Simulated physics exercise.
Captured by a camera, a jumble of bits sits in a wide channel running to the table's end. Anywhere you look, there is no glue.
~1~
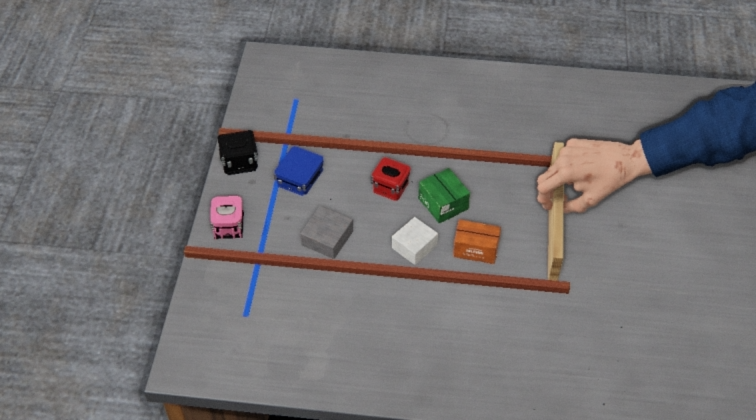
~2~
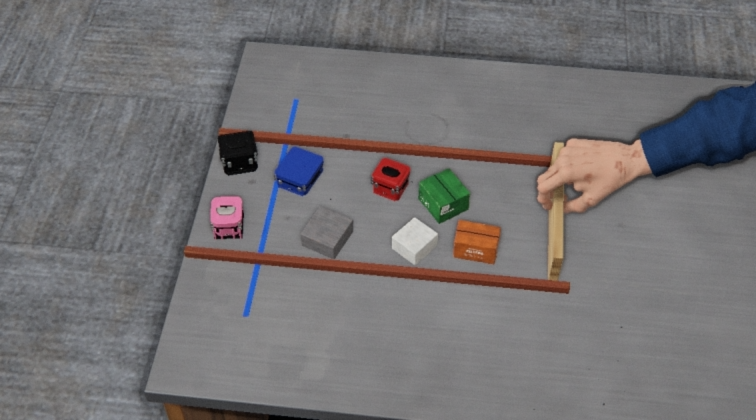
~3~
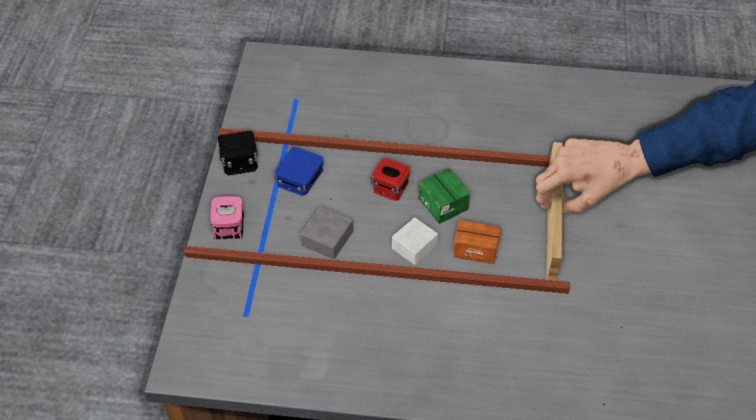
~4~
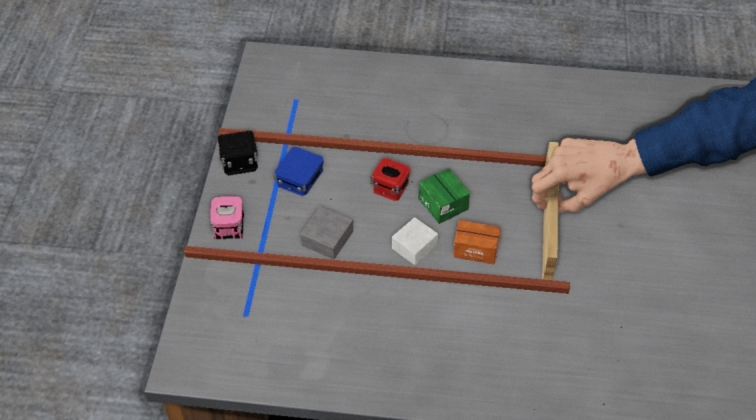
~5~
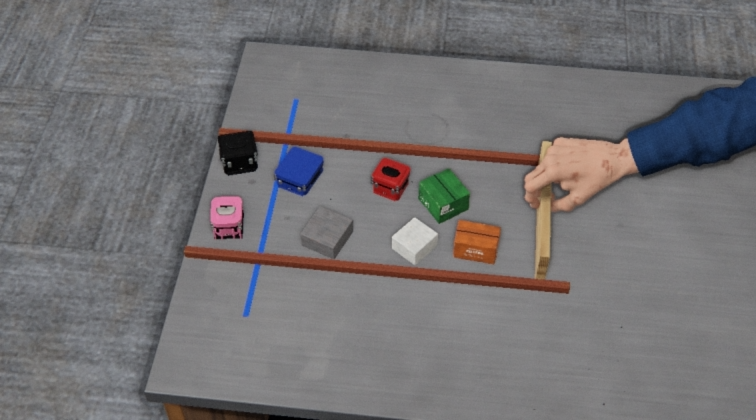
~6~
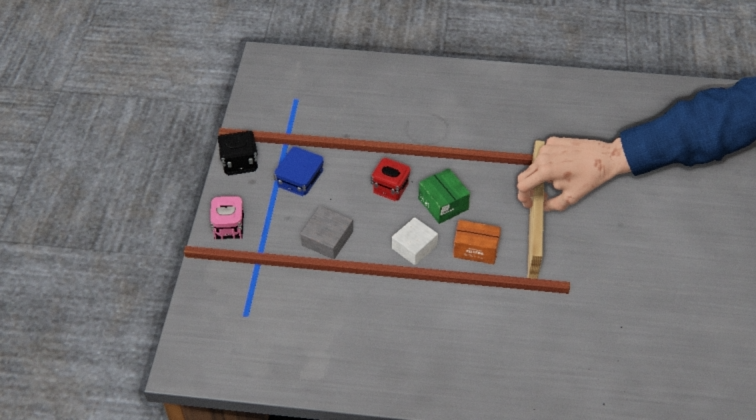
A hand in a blue sleeve slides a pale wooden board slightly left between two reddish-brown rails on a grey table, seen from a fixed view above, with grey carpet around it. Black and pink cases sit left of a blue tape line, a blue case beside it, and grey, red, white, green and orange pieces farther right. The board begins still, then moves slowly, touching none of the pieces, which stay motionless.
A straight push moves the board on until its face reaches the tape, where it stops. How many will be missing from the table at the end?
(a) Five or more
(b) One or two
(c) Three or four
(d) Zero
Three or four (c).
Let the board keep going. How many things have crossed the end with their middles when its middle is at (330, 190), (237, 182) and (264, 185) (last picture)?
Taking the three positions in turn, the counts come to 0, 5 and 3.
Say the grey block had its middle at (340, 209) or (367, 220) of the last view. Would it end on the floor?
Grey block: Holds firm; holds firm.
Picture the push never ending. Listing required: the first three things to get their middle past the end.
First the pink case, then the grey block, then the black case.
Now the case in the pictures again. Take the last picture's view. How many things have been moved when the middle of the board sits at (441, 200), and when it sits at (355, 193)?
One spot: 4. Other spot: 6.
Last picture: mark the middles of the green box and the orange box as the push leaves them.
Green box: About (256, 186); orange box: About (244, 222).
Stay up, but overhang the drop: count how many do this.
Things overhanging at the end: 1.
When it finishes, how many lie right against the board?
It is in contact with 3.
A little later, none off yet; black case at rest near (238, 153); pink case at rest near (228, 218); blue case at rest near (300, 172).
When it is over, the number that fall off is three or four; down, grey block, pink case and black case.
